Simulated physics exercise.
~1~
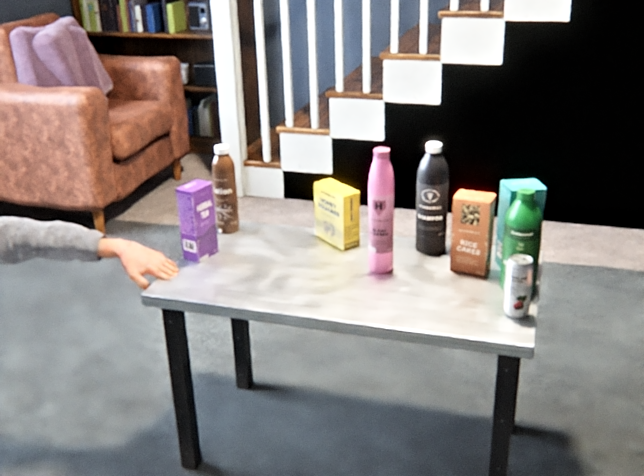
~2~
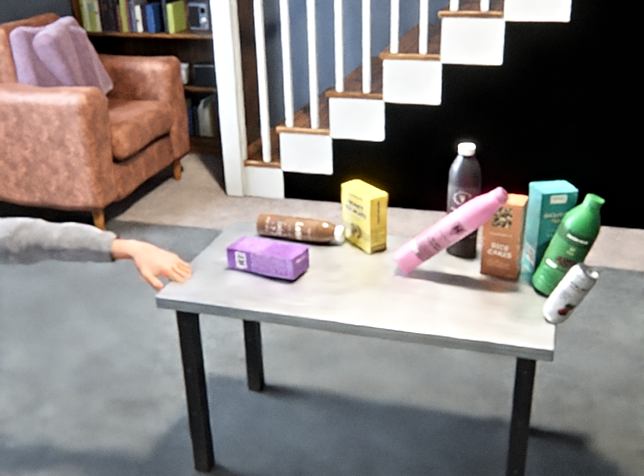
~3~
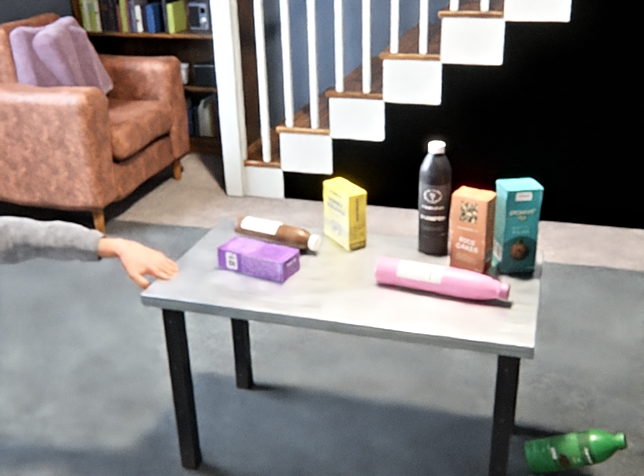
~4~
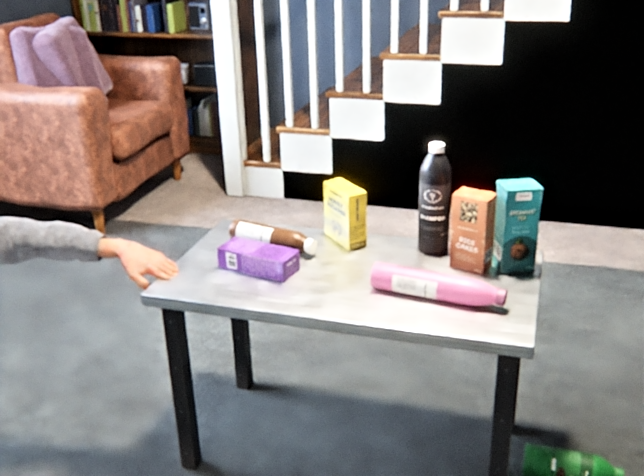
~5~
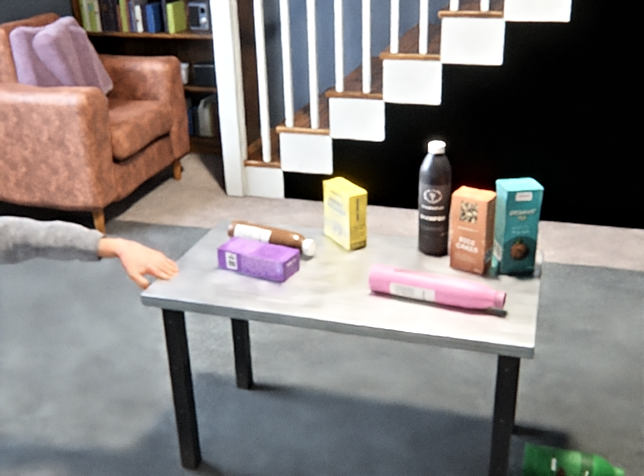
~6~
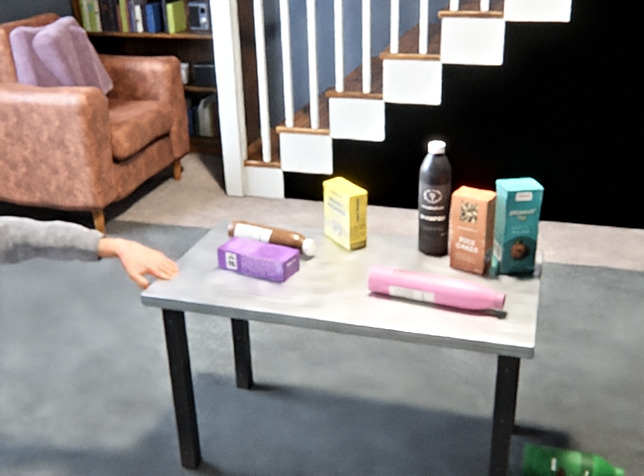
The clip opens on a light table crowded with upright bottles and cartons and a small white can, a hand resting at its left edge. The tabletop jolts to the right, and the brown bottle and purple carton topple while the pink bottle, green bottle and can tilt sharply. The table shifts back left, the pink bottle drops flat, and the green bottle lands on the floor as the can disappears from view. The green bottle settles partly out of sight. At the end, the yellow packet, black bottle, orange carton and turquoise carton remain standing.
